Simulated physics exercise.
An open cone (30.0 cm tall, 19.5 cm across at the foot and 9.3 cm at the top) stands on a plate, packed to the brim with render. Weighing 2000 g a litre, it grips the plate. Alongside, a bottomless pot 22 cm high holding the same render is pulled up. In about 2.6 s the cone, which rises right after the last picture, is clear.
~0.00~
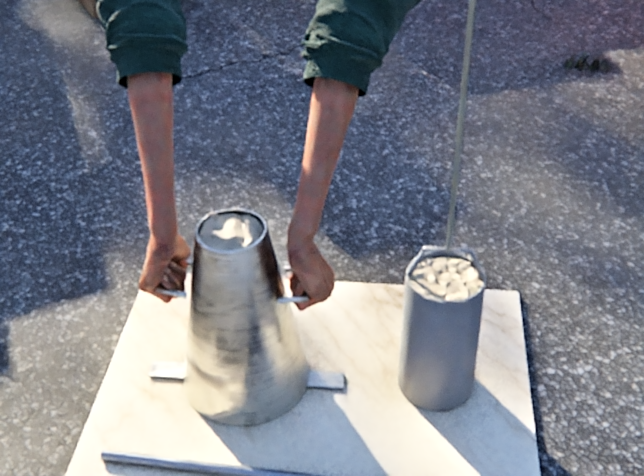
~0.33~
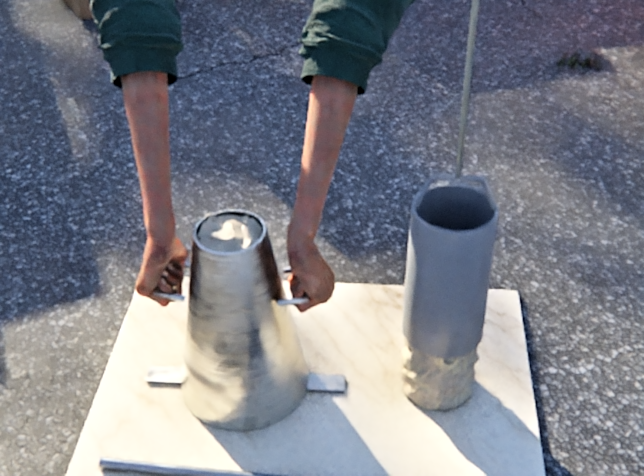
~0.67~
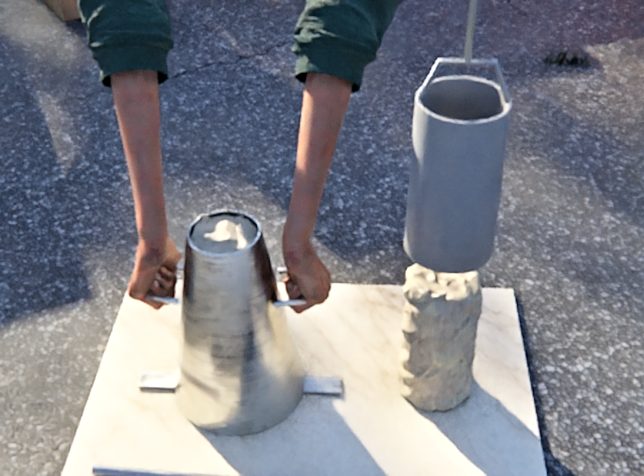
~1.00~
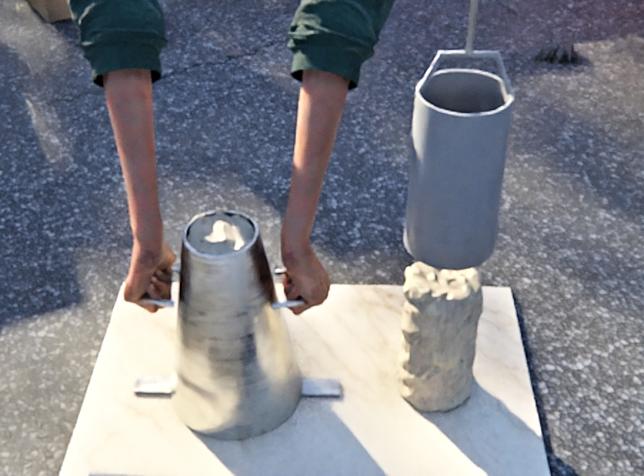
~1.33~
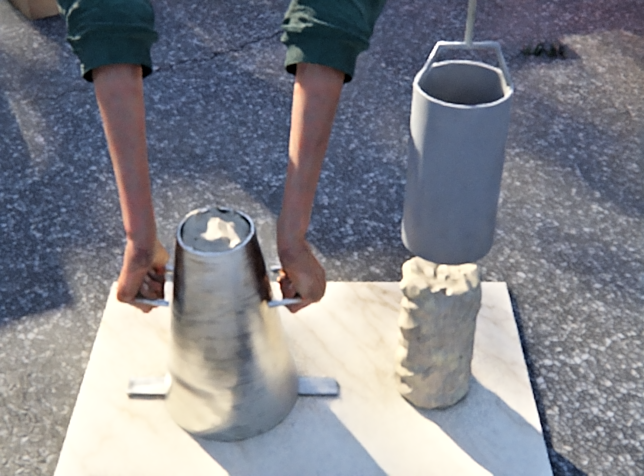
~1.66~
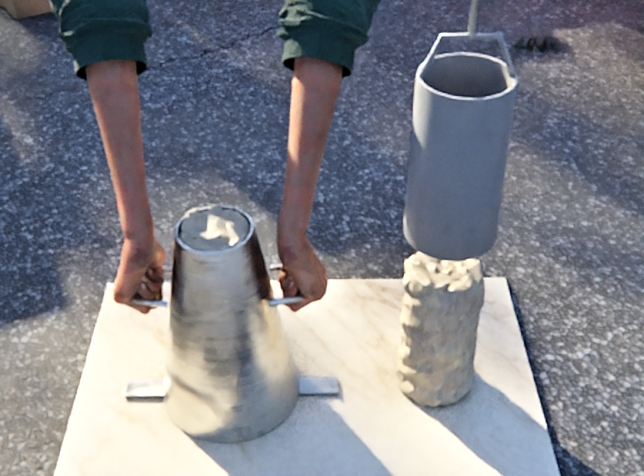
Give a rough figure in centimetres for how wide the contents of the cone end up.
I would say roughly 20 centimetres.
After 2.3 s, the cone is up 6.8 cm; the render has come down 0.1 cm to 30 cm and is 20 cm wide.
After 3.0 s, the cone is up 19 cm; the render has come down 0.1 cm to 30 cm and is 20 cm wide.
After 3.6 s, the cone is up 30 cm; the render has come down 0.1 cm to 30 cm and is 20 cm wide.
After 4.4 s, the cone is clear; the render has come down 0.1 cm to 30 cm and is 20 cm wide.
After 7.3 s, at rest, the cone is clear; the render has come down 0.1 cm to 30 cm and is 20 cm wide.
